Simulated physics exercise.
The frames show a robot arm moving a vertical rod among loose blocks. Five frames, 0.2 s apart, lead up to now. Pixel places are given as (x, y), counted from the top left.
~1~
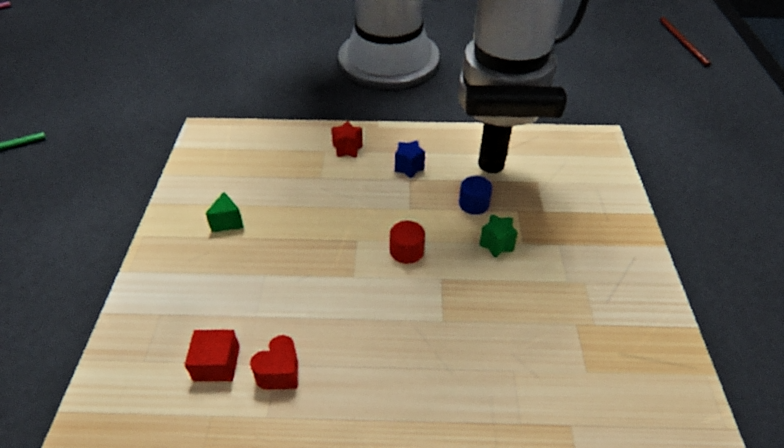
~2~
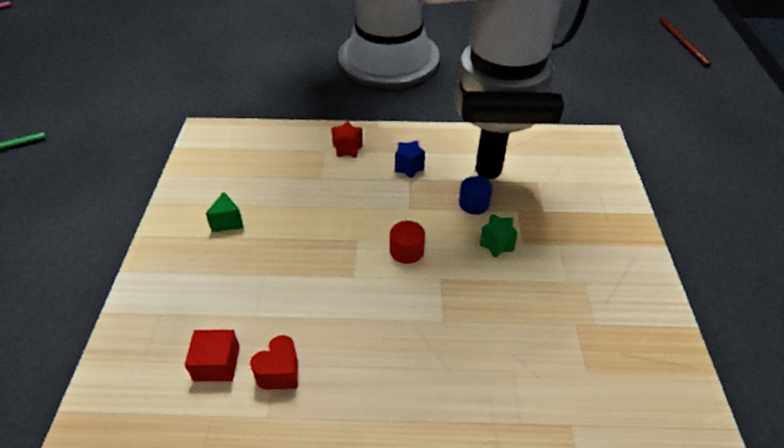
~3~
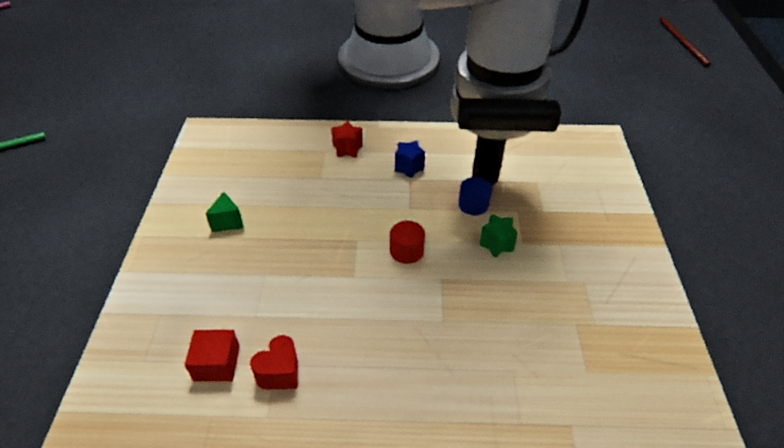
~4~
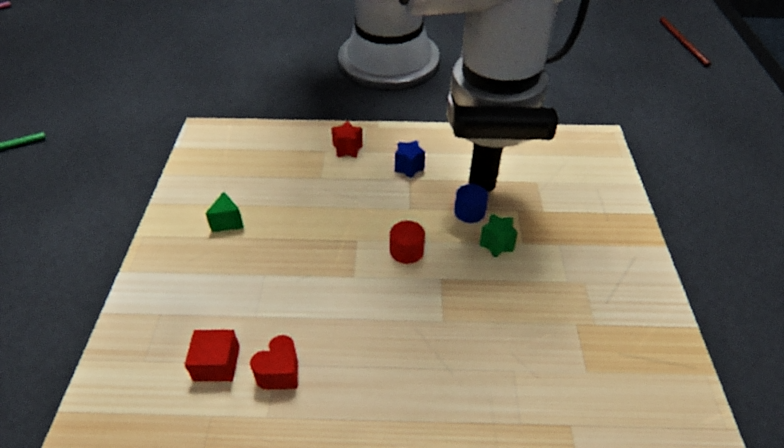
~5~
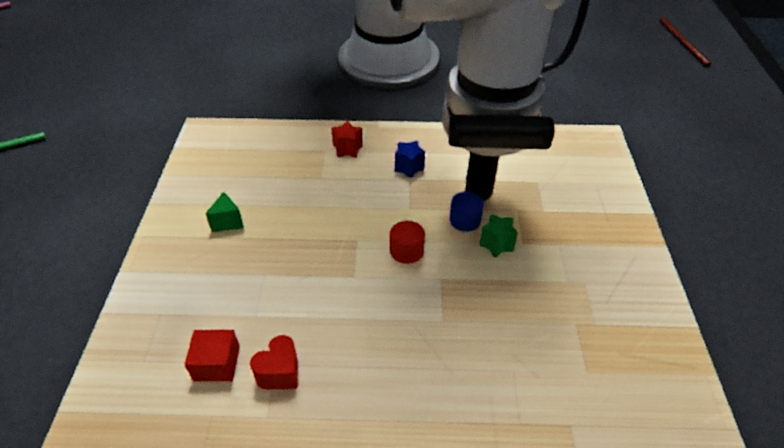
At first, a robot arm holds a dark vertical rod just behind a blue cylinder on a wooden board scattered with red, green and blue blocks. The rod moves slightly forward and left, then nudges the blue cylinder a short way toward the viewer, while the other blocks stay still.
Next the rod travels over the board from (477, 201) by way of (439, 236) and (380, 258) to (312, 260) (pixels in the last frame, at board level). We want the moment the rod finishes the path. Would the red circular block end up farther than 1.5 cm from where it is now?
I expect so.
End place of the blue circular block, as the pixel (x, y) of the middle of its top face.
So, by the moment the path ends, you'll find the top centre of the blue circular block at (434, 252).
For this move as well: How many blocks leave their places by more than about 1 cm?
The push moves two blocks more than 1 cm.
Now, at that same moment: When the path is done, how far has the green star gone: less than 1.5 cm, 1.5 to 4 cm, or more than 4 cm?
Under 1.5 cm.
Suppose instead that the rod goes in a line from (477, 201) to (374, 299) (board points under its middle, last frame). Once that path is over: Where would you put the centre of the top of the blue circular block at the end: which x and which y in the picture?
Somewhere near (436, 266).
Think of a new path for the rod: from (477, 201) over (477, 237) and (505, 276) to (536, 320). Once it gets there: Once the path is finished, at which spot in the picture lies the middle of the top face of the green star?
It is going to be at (532, 246).
The first path, step by step. One third of the way, rod at (440, 228); blue circular block at (441, 243).
Two thirds of the way, rod at (379, 249); red circular block at (349, 253); blue circular block at (434, 252).
At the end, rod at (311, 251); red circular block at (301, 268); blue circular block at (434, 252); green star unmoved.
